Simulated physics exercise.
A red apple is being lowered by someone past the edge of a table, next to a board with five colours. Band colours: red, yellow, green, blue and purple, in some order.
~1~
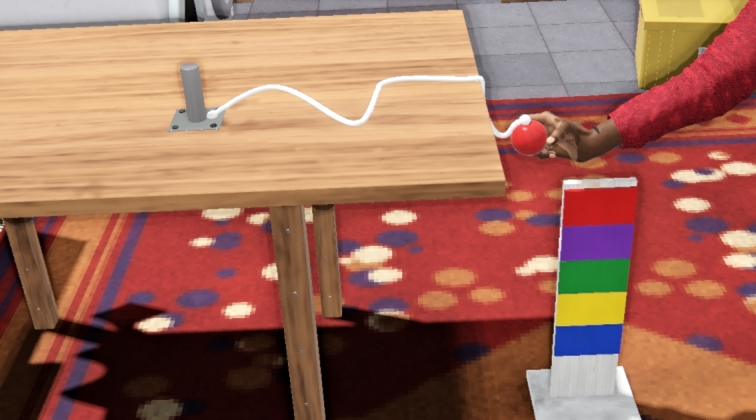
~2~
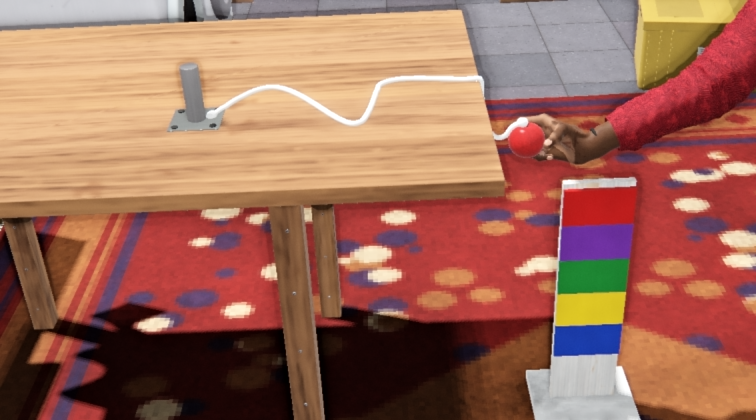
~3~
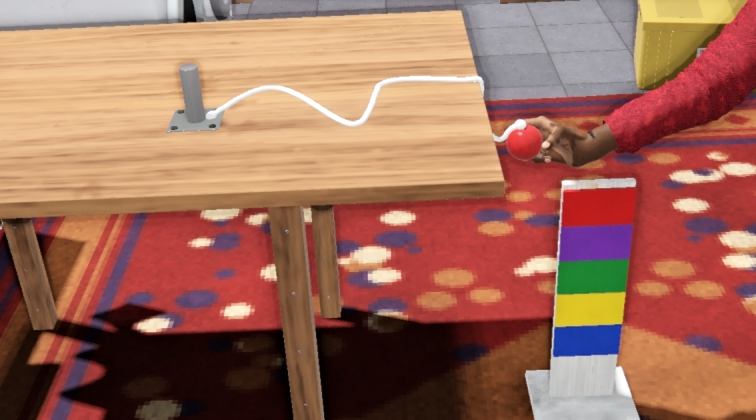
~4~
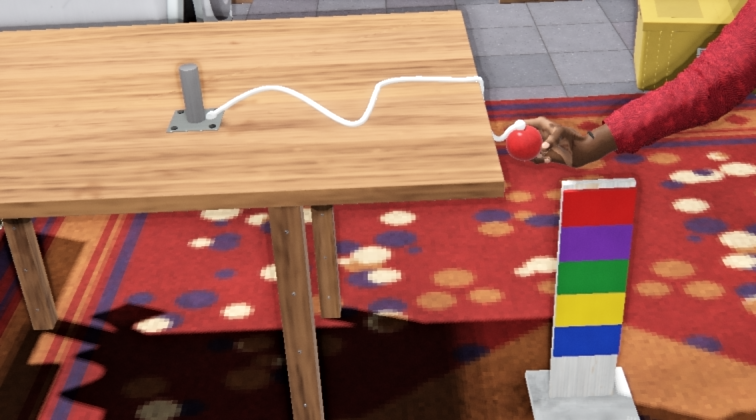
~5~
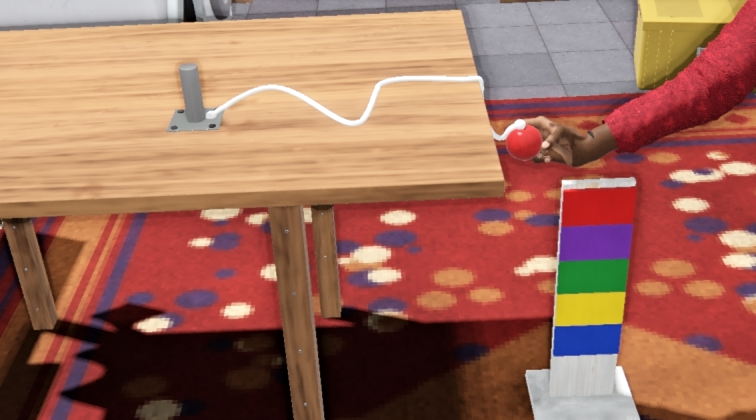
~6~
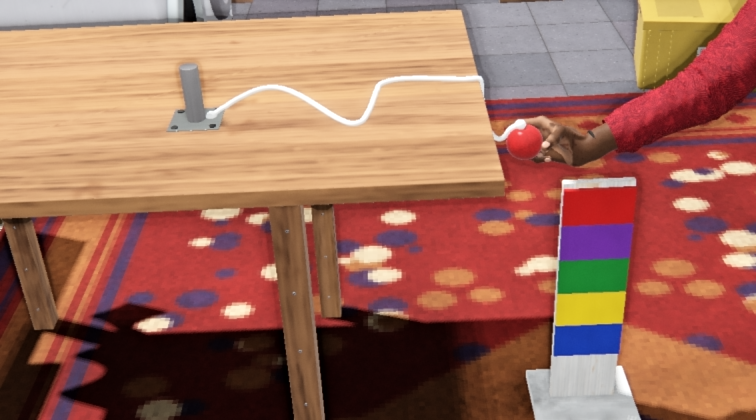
The clip shows a hand in a red sleeve holding a red ball-like object tied to a white cord from a post on a wooden table, beside a colour-banded upright board; the hand shifts very slightly, then stays nearly still.
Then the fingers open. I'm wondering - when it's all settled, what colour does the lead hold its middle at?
It's at yellow.
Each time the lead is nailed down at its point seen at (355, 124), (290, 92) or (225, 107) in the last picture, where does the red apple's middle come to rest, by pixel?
About (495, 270), (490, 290) and (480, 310).
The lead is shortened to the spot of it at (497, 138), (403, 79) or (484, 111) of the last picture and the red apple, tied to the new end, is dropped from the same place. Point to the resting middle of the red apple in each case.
First try near (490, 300), second near (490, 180), third near (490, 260).
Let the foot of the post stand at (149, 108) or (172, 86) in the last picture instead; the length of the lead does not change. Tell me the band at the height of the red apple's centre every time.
Answer, in order: Green, green.
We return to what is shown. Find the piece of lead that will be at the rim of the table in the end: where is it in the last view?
The one at (372, 104).
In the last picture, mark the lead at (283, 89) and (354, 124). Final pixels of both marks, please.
First: (315, 109). Second: (435, 99).
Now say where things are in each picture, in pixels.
Red apple (529, 138); red (600, 208); purple (597, 244); green (594, 278); yellow (591, 310); blue (589, 341), in the first picture.
Red apple (526, 140); lead through (238, 99) (308, 100) (364, 119) (391, 81) (477, 82), in the second picture.
Red apple (524, 142), in the third picture.
Red apple (524, 143); lead through (237, 100) (308, 101) (364, 120) (390, 82) (477, 83), in the fourth picture.
Red apple (524, 142), in the fifth picture.
Red apple (525, 142); lead through (238, 99) (308, 100) (364, 119) (391, 81) (477, 82), in the sixth picture.
Soon after, apple near (489, 285); level with green.
After that, apple near (482, 324); level with yellow.
And then, apple near (485, 320); level with yellow.
In the end, apple near (477, 323); level with yellow. The yellow one.
